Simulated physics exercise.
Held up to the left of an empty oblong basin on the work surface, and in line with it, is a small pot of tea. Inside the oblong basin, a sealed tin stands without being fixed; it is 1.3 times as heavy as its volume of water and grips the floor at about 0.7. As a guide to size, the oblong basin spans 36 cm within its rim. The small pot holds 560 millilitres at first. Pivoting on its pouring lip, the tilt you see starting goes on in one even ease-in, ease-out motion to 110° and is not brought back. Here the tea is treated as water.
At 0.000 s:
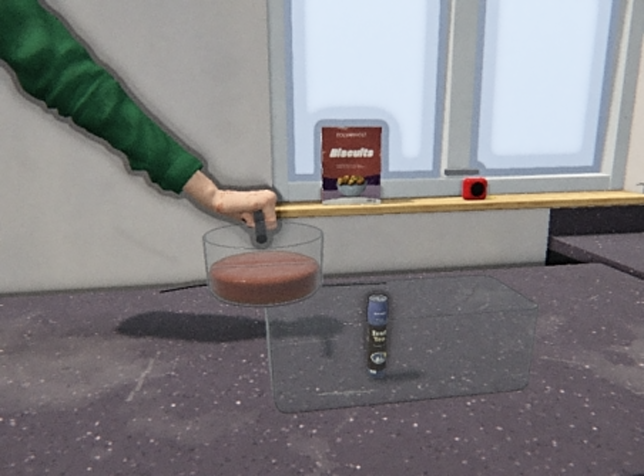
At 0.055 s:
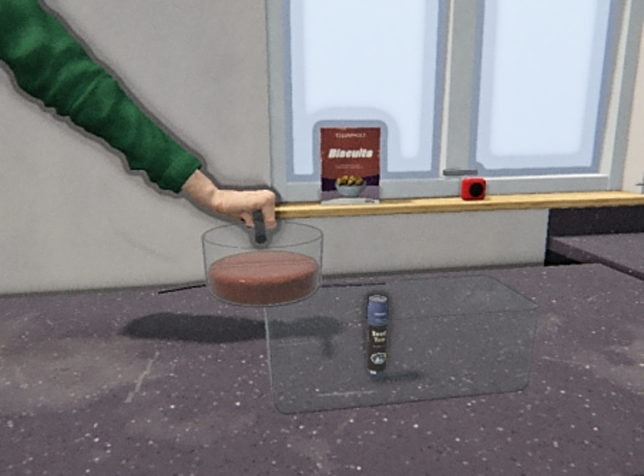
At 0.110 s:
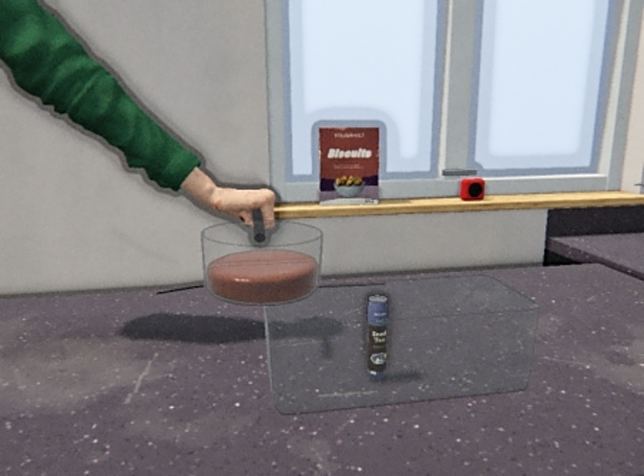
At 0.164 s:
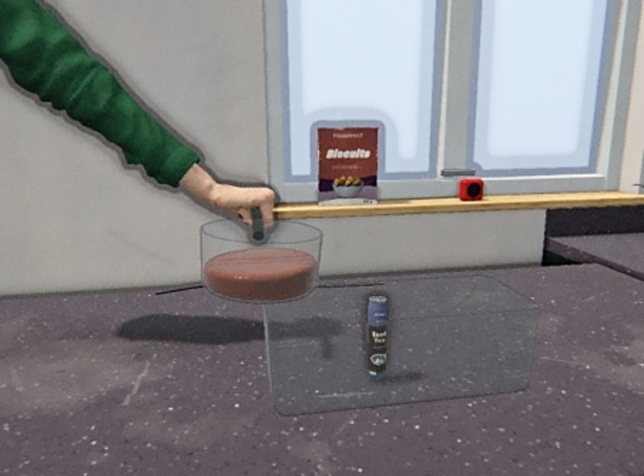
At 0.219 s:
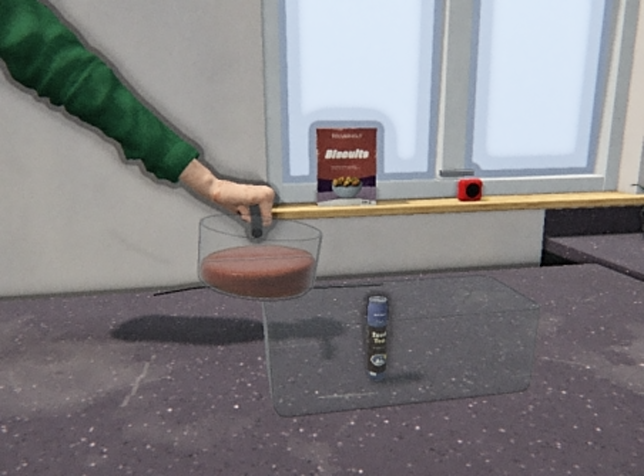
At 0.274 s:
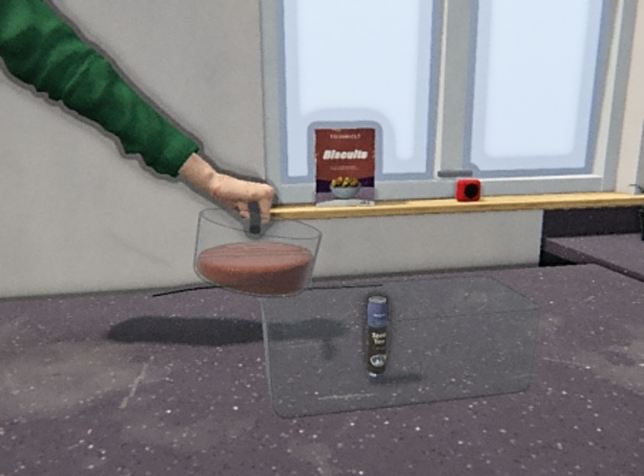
A small clear pot of reddish-brown tea, held by a green-sleeved arm reaching in from the left, tilts slightly to the right above a dark speckled work surface, beside a transparent oblong basin with a small blue-topped tin standing inside.
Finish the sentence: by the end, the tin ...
By the end, the tin is still upright.
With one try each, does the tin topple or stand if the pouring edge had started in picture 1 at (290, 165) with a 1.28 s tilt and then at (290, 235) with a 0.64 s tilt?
Try 1: Tipped over; try 2: Tipped over.
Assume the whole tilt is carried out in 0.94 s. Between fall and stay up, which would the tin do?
The tin would stay balanced.
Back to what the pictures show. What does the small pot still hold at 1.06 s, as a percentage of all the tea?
Close to 14 in a hundred.
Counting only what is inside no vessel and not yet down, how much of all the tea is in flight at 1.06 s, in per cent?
22 in a hundred, give or take.
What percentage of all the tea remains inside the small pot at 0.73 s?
Around 74 in a hundred.
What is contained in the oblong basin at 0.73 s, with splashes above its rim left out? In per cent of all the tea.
I'd put it near 2 percent.
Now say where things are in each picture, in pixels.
The first frame shows tilt 0°; pouring edge (322, 233); surface from (209, 267) to (319, 261); the oblong basin's rim runs from (267, 307) to (514, 291); the tin's top is at (378, 302).
The second frame shows tilt 1°; pouring edge (322, 233); surface from (208, 267) to (318, 261).
The third frame shows tilt 2°; pouring edge (321, 233); surface from (206, 266) to (317, 259).
The fourth frame shows tilt 4°; pouring edge (321, 233); surface from (204, 264) to (316, 257).
The fifth frame shows tilt 8°; pouring edge (321, 233); surface from (201, 260) to (314, 254).
The sixth frame shows tilt 12°; pouring edge (320, 234); surface from (197, 256) to (313, 251).
By 0.73 s the tilt is 67° and 74 per cent is still to pour; the tin stands where it began.
By 1.06 s the tilt is 102° and 14 per cent is still to pour; the tin stands where it began.
By 1.40 s the tilt is 110° and 0 per cent is still to pour; the tin stands where it began.
By 1.78 s the tilt is 110° and 0 per cent is still to pour; the tin stands where it began.
At rest the tin stands where it began.
